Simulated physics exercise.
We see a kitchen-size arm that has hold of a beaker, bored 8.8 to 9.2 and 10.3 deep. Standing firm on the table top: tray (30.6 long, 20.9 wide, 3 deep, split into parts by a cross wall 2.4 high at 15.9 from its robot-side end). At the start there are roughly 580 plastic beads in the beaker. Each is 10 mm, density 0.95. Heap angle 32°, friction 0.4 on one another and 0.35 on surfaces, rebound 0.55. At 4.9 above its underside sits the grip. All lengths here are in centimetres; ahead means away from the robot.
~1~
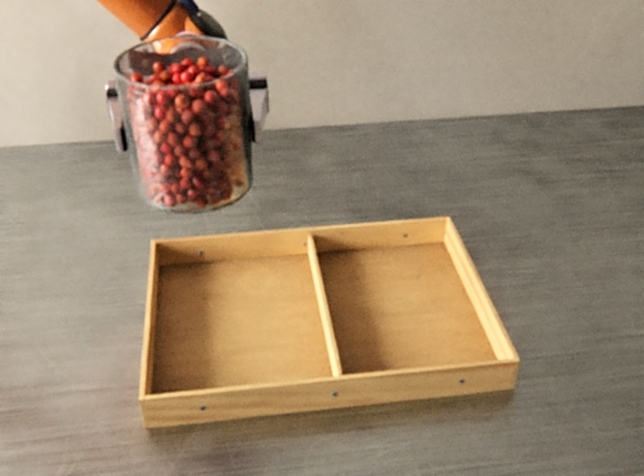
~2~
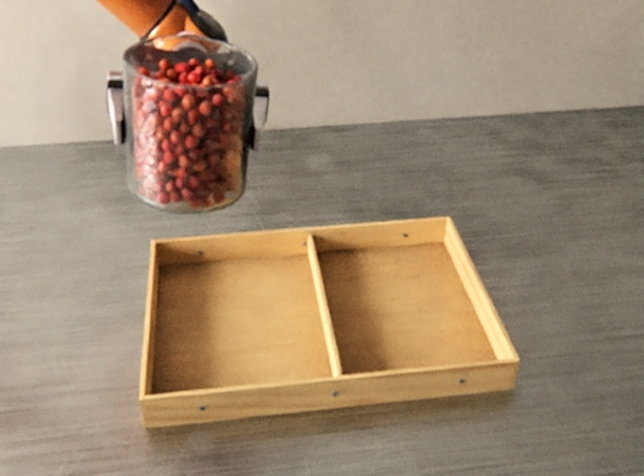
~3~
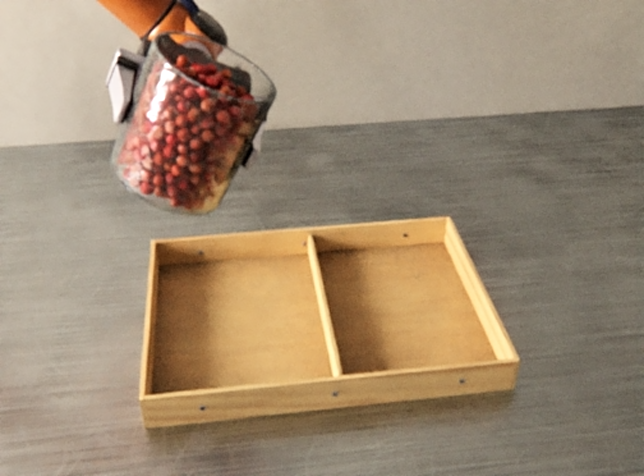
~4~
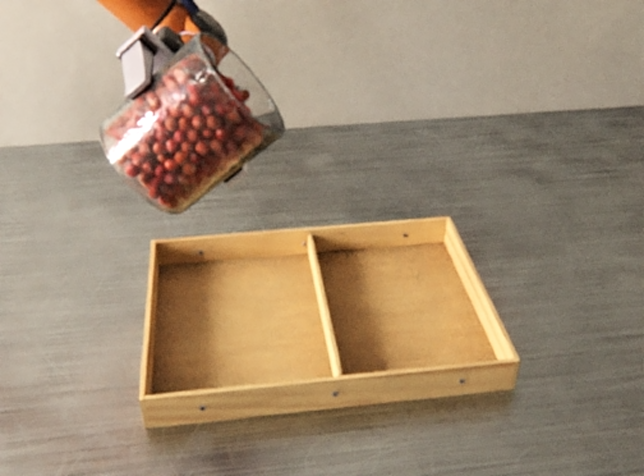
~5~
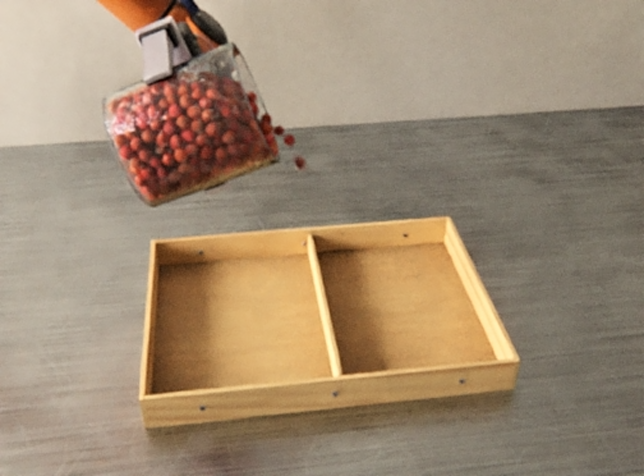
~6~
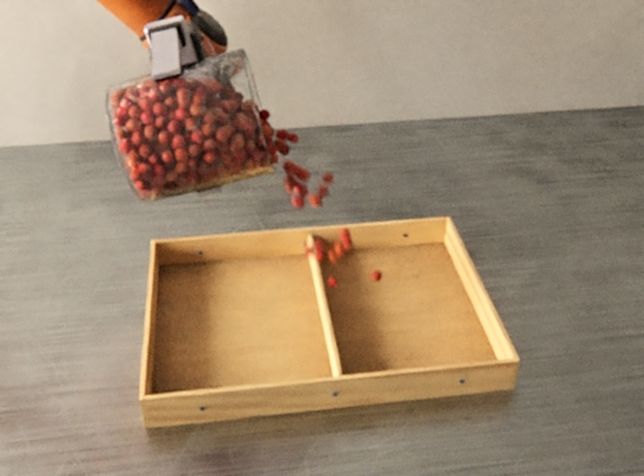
A clear beaker packed with red beads tilted steadily to the right in a robot arm's grip, then beads began spilling from its mouth, dropping around the divider of a wooden tray below.
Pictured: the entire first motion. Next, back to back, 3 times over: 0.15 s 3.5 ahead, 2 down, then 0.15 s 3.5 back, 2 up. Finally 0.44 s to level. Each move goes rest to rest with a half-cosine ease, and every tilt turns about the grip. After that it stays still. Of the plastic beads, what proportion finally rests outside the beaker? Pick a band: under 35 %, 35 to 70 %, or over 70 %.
35 to 70 %.
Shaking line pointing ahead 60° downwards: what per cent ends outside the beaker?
You'd expect near 25 percent of it there.
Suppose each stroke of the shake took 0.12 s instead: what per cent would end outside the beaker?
Then roughly 55 percent.
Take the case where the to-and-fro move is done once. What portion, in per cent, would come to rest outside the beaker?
25 per cent.
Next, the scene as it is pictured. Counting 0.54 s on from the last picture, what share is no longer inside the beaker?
Share gone by then: Close to 30 %.
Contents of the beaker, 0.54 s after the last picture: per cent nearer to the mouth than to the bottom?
Near 50 %.
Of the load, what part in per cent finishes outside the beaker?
Around 50 in a hundred.
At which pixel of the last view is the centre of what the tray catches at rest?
(375, 305).
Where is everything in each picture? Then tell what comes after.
In the first picture, beaker middle at (189, 126), level; upper third of the load around (187, 99), from x 130 to 245, top at y 60; 576 in the beaker.
In the second picture, beaker middle at (189, 126), tilted 7° forward; upper third of the load around (186, 99), from x 135 to 245, top at y 65.
In the third picture, beaker middle at (190, 127), tilted 27° forward; upper third of the load around (185, 100), from x 125 to 255, top at y 60.
In the fourth picture, beaker middle at (191, 127), tilted 51° forward; upper third of the load around (189, 102), from x 115 to 265, top at y 60.
In the fifth picture, beaker middle at (192, 128), tilted 71° forward; upper third of the load around (183, 106), from x 115 to 300, top at y 75; 575 in the beaker, 1 in flight or on a rim.
In the sixth picture, beaker middle at (192, 129), tilted 78° forward; upper third of the load around (176, 109), from x 120 to 375, top at y 85; 552 in the beaker, 5 in the far-side part, 1 in the robot-side part, 18 in flight or on a rim.
Then, 0.54 s after the last picture, tilted 78° forward, highest piece 22 above the table; 393 in the beaker, 107 in the far-side part, 32 in the robot-side part, 44 in flight or on a rim.
Then, 1.07 s after the last picture, tilted 52° forward, highest piece 22 above the table; 299 in the beaker, 201 in the far-side part, 73 in the robot-side part, 3 in flight or on a rim.
Then, 1.54 s after the last picture, level, highest piece 23 above the table; 299 in the beaker, 204 in the far-side part, 73 in the robot-side part.
Then, 2.59 s after the last picture, level, highest piece 23 above the table; 299 in the beaker, 204 in the far-side part, 73 in the robot-side part.
Final count, 299 in the beaker, 204 in the far-side part, 73 in the robot-side part. That is 48 % outside the beaker.
